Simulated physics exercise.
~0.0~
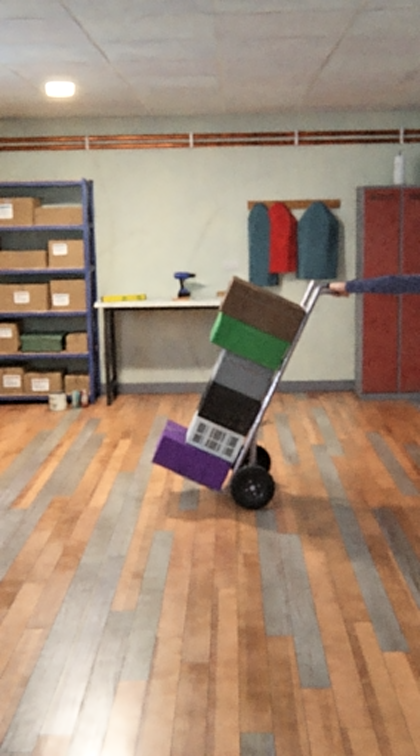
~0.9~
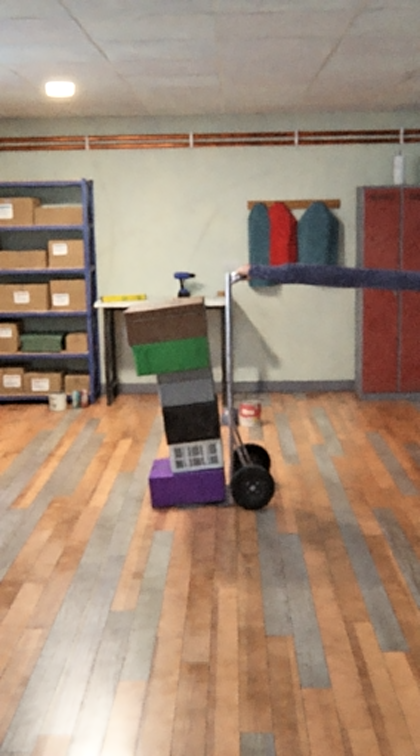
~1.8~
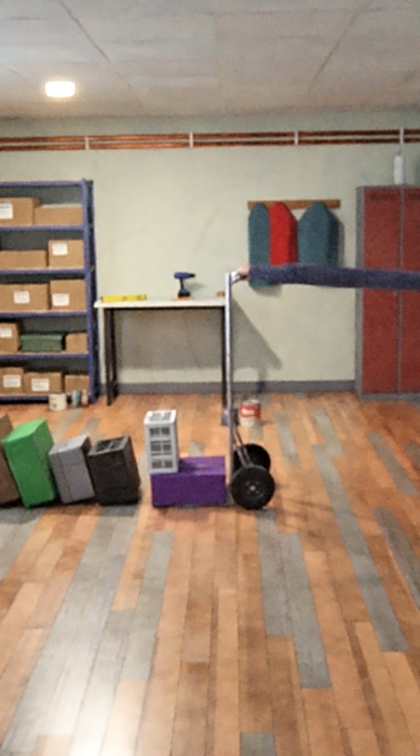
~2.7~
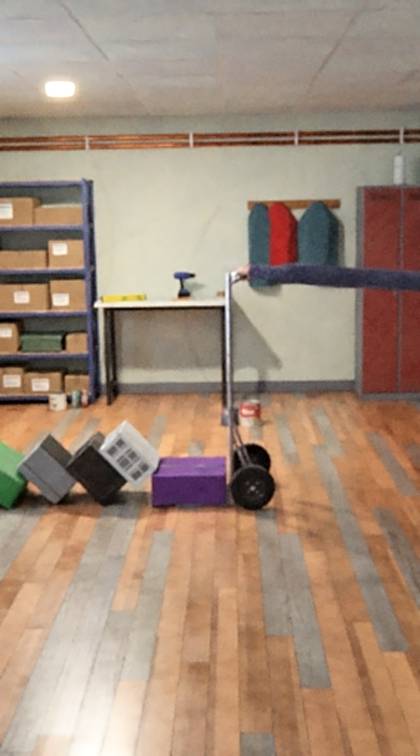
In this clip, an arm tips a tilted hand truck upright in a workshop, and its stacked boxes and crates lean and topple off to the left. The white crate tips over last against the fallen items, while the purple box stays on the truck.
